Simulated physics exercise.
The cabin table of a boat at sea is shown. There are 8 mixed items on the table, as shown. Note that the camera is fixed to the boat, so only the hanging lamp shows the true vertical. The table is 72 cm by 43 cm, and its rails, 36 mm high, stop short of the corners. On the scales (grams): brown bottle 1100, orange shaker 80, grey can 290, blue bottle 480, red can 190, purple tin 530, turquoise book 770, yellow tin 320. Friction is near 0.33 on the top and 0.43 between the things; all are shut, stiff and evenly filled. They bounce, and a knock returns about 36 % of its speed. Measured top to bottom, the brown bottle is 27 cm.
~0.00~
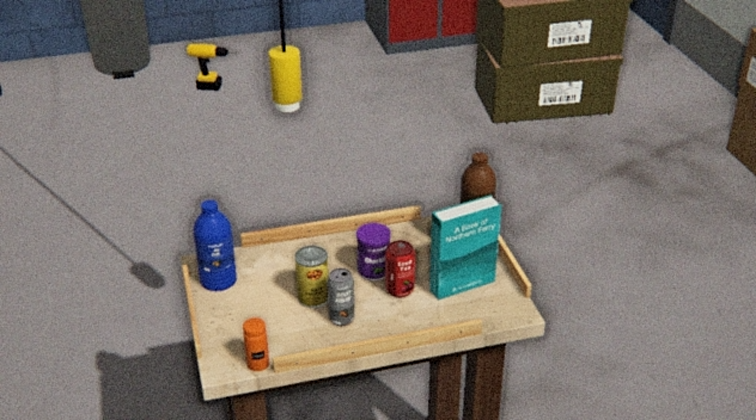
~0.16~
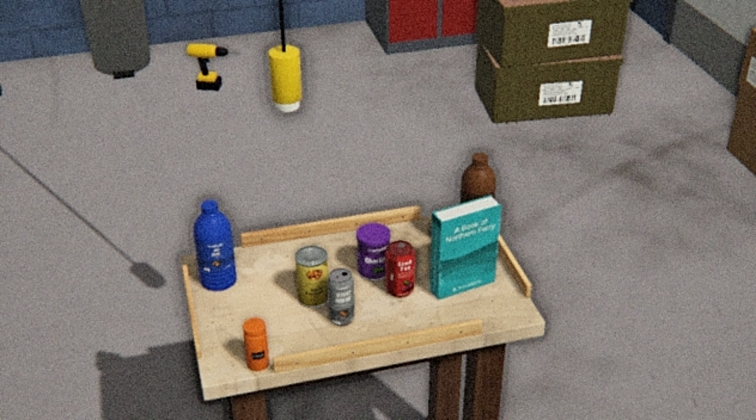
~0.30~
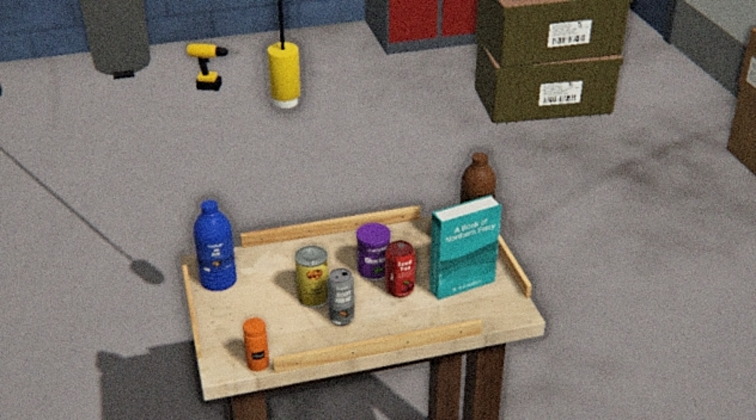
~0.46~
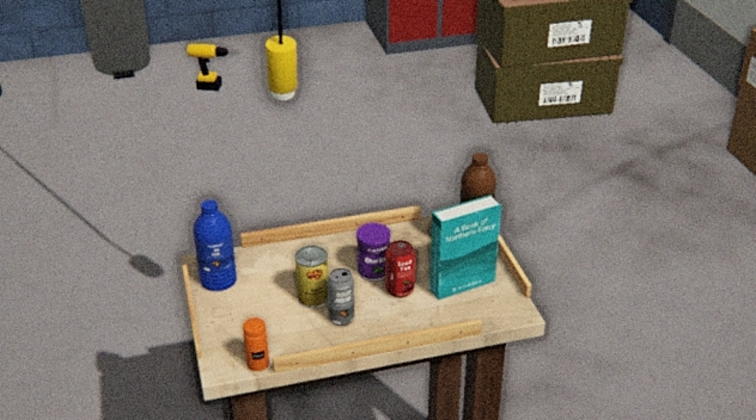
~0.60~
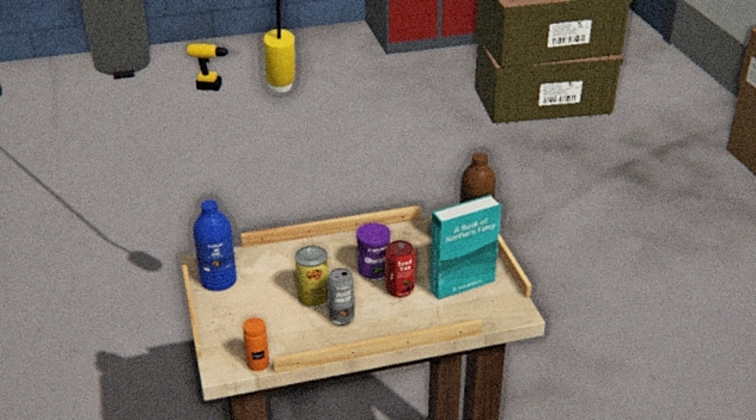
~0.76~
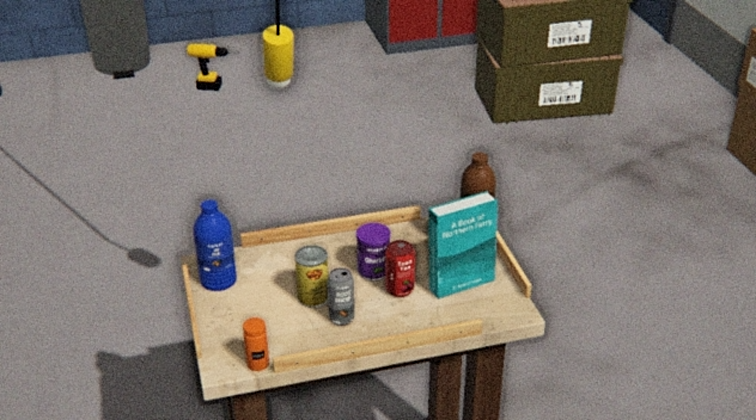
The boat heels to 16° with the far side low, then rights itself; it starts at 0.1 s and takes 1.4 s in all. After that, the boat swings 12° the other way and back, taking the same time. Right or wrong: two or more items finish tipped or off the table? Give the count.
Right, two.
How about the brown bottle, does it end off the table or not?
Brown bottle: Goes out of bounds.
By 1.36 s, floor tilted 2°, far side down; brown bottle now off the table; turquoise book on its side.
By 1.76 s, floor tilted 4°, near side down; turquoise book on its side.
When it is over (3.4 s), off the table, brown bottle; lying over on the table, turquoise book; the other 6 within 5 cm of the start. End places, in pixels of the last picture, brown bottle near (467, 387), orange shaker near (256, 345).
